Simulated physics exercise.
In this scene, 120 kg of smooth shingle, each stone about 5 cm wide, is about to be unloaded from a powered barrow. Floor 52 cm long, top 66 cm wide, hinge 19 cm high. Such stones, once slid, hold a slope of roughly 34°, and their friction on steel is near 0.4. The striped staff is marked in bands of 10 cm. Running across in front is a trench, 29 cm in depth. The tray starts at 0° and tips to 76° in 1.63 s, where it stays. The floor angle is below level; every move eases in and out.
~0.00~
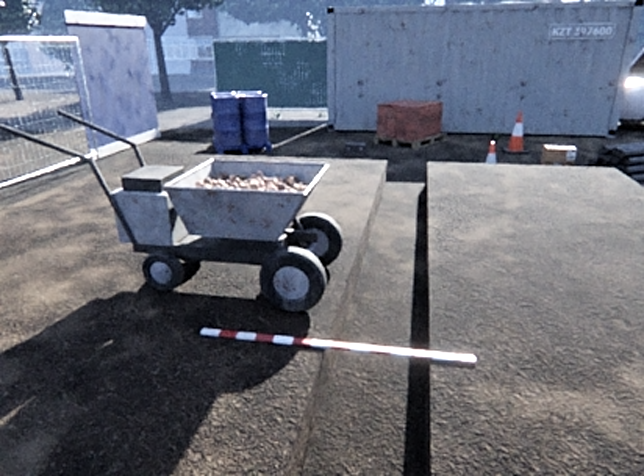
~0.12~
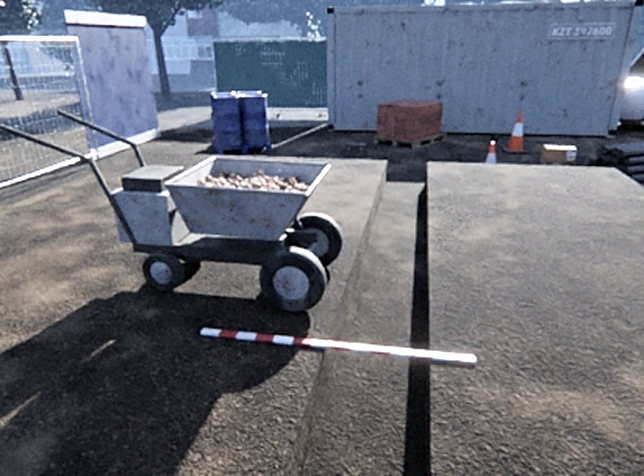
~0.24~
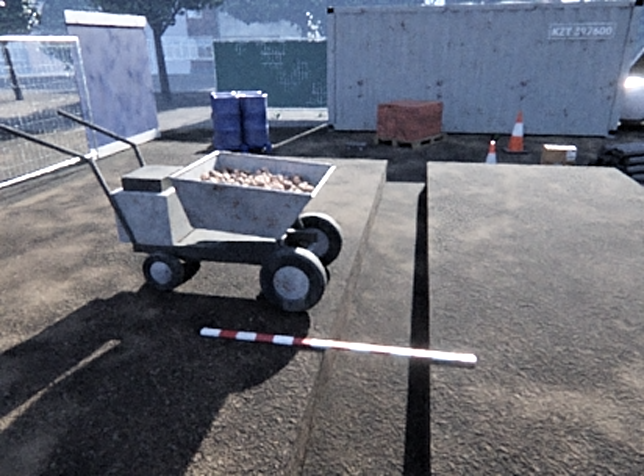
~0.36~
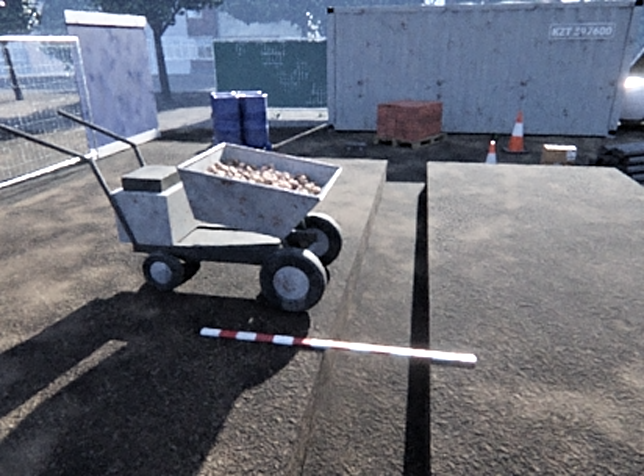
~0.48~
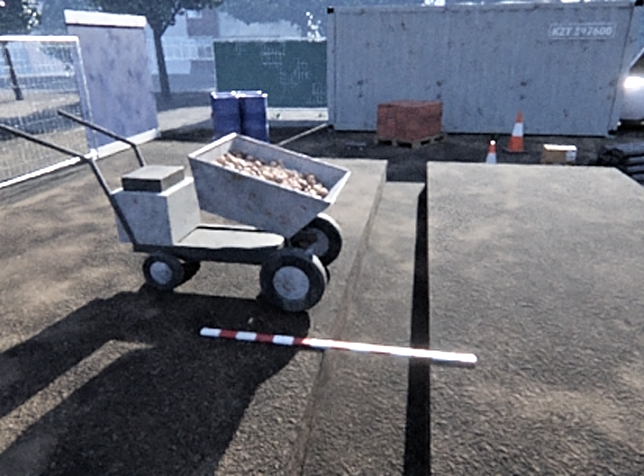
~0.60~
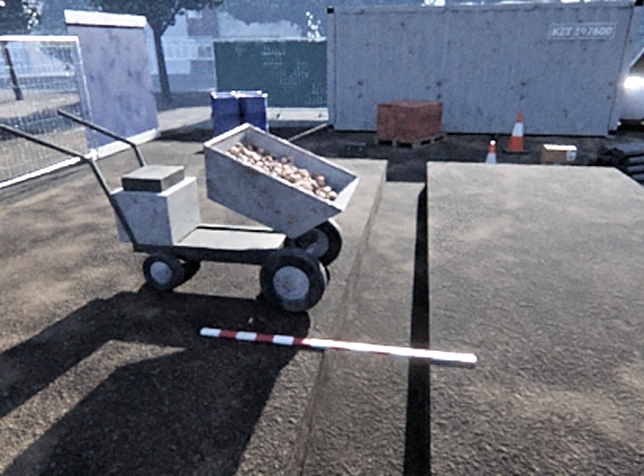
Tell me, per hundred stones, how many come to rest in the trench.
66 per hundred.
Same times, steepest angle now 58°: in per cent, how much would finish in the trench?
I'd guess some 45 in a hundred.
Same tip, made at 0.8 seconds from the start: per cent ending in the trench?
45 per cent.
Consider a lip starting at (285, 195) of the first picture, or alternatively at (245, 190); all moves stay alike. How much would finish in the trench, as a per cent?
First spot about 95, second spot about 100 per cent.
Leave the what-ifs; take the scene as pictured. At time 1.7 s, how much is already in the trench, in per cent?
35 per cent, give or take.
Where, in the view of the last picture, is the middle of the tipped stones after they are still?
Near (416, 322).
After 1.2 s the floor is at 64°; 99 % in the tray, 1 % in the trench; the foremost stones are at (400, 250).
After 1.7 s the floor is at 76°; 39 % in the tray, 35 % in the trench, 26 % past the trench; the foremost stones are at (510, 300).
After 2.1 s the floor is at 76°; 15 % in the tray, 51 % in the trench, 34 % past the trench; the foremost stones are at (572, 292).
After 4.0 s the floor is at 76°; 0 % in the tray, 66 % in the trench, 34 % past the trench; the foremost stones are at (612, 301).
